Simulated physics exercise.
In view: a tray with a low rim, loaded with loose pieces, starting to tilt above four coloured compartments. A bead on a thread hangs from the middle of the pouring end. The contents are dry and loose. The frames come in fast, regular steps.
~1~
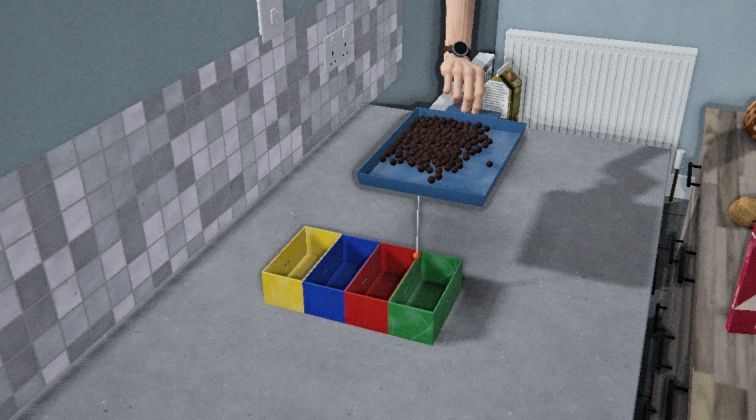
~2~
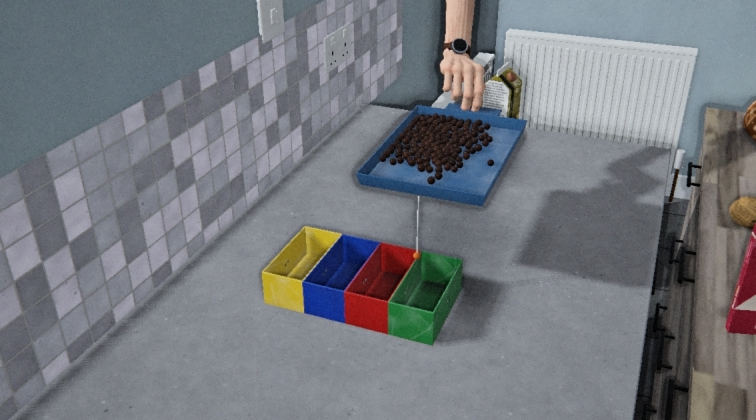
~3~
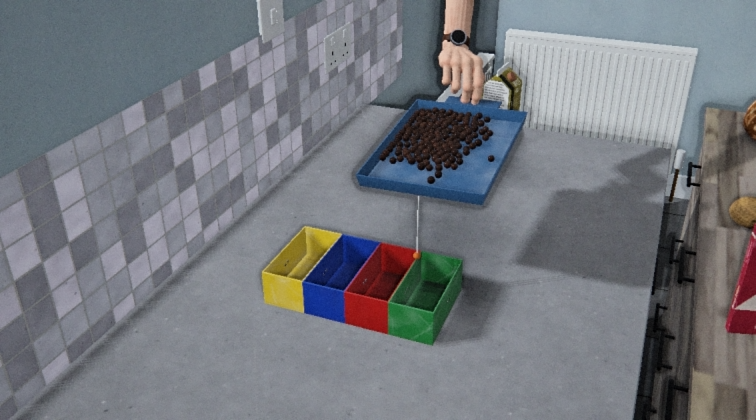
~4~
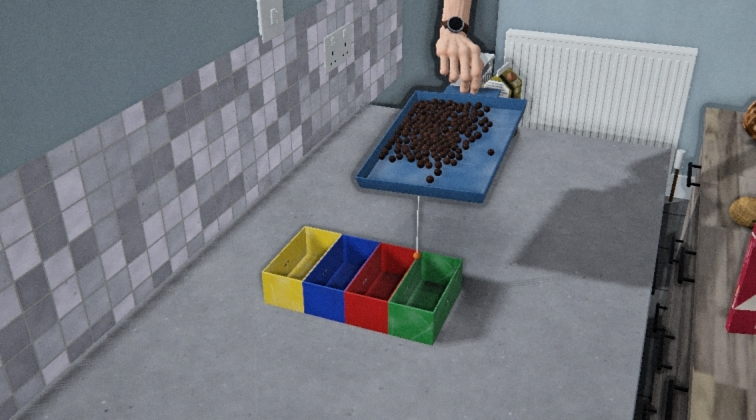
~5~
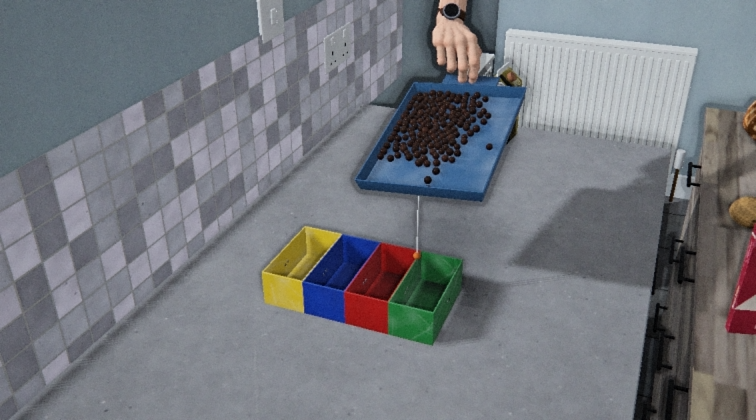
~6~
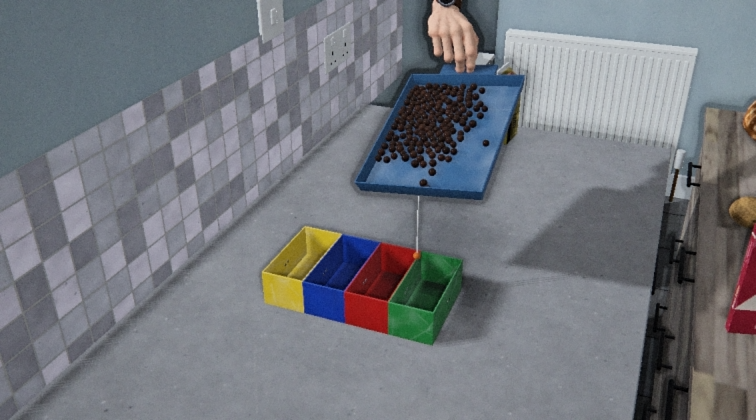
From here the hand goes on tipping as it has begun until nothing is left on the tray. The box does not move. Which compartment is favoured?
Most goes to the blue cell.
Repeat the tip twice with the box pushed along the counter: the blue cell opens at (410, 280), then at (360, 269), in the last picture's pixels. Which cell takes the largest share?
First the yellow one, then the cell in blue.
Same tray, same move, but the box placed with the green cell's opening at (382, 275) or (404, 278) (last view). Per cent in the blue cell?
Near 0 % and 20 %.
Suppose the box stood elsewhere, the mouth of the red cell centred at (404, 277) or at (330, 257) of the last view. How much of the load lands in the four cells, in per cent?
About 100 and 90 per cent.
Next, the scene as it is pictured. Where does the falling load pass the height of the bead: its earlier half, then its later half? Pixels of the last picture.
Early half (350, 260), late half (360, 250).
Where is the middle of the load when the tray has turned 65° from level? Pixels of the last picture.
Near (384, 179).
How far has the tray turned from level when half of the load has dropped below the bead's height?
Roughly 90°.
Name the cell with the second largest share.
Next in line is that red cell.
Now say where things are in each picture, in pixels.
The first frame shows corners of the pouring end at (360, 172) and (483, 194), level; middle of the load at (439, 140), chocolate balls; bead on its thread at (417, 256); yellow cell at (283, 289); blue cell at (324, 299); red cell at (366, 310); green cell at (411, 321).
The second frame shows corners of the pouring end at (360, 172) and (483, 194), level; middle of the load at (439, 139).
The third frame shows corners of the pouring end at (359, 174) and (482, 193), tipped barely, lowest at the left corner; middle of the load at (439, 137).
The fourth frame shows corners of the pouring end at (359, 176) and (482, 192), tipped a little, lowest at the left corner; middle of the load at (438, 131), a stray few on the move.
The fifth frame shows corners of the pouring end at (358, 178) and (481, 190), tipped a little, lowest at the left corner; middle of the load at (437, 125), a stray few on the move.
The sixth frame shows corners of the pouring end at (358, 180) and (480, 189), tipped clearly, lowest at the left corner; middle of the load at (434, 121), nearly all on the move; yellow cell at (283, 289); blue cell at (324, 299); red cell at (366, 310); green cell at (411, 321).
Soon, tray tipped steeply; most on the tray; a small part in the blue cell; a stray few in the red cell; a small part falling or outside the box.
A while on, tray tipped past a quarter turn; a stray few on the tray; about half in the blue cell; about a quarter in the red cell; a stray few in the green cell; a stray few in the yellow cell; a small part falling or outside the box.
Towards the end, tray tipped past a quarter turn; about two thirds in the blue cell; about a third in the red cell; a stray few in the green cell; a stray few in the yellow cell.
Finally, tray tipped past a quarter turn; about two thirds in the blue cell; about a third in the red cell; a stray few in the green cell; a stray few in the yellow cell.
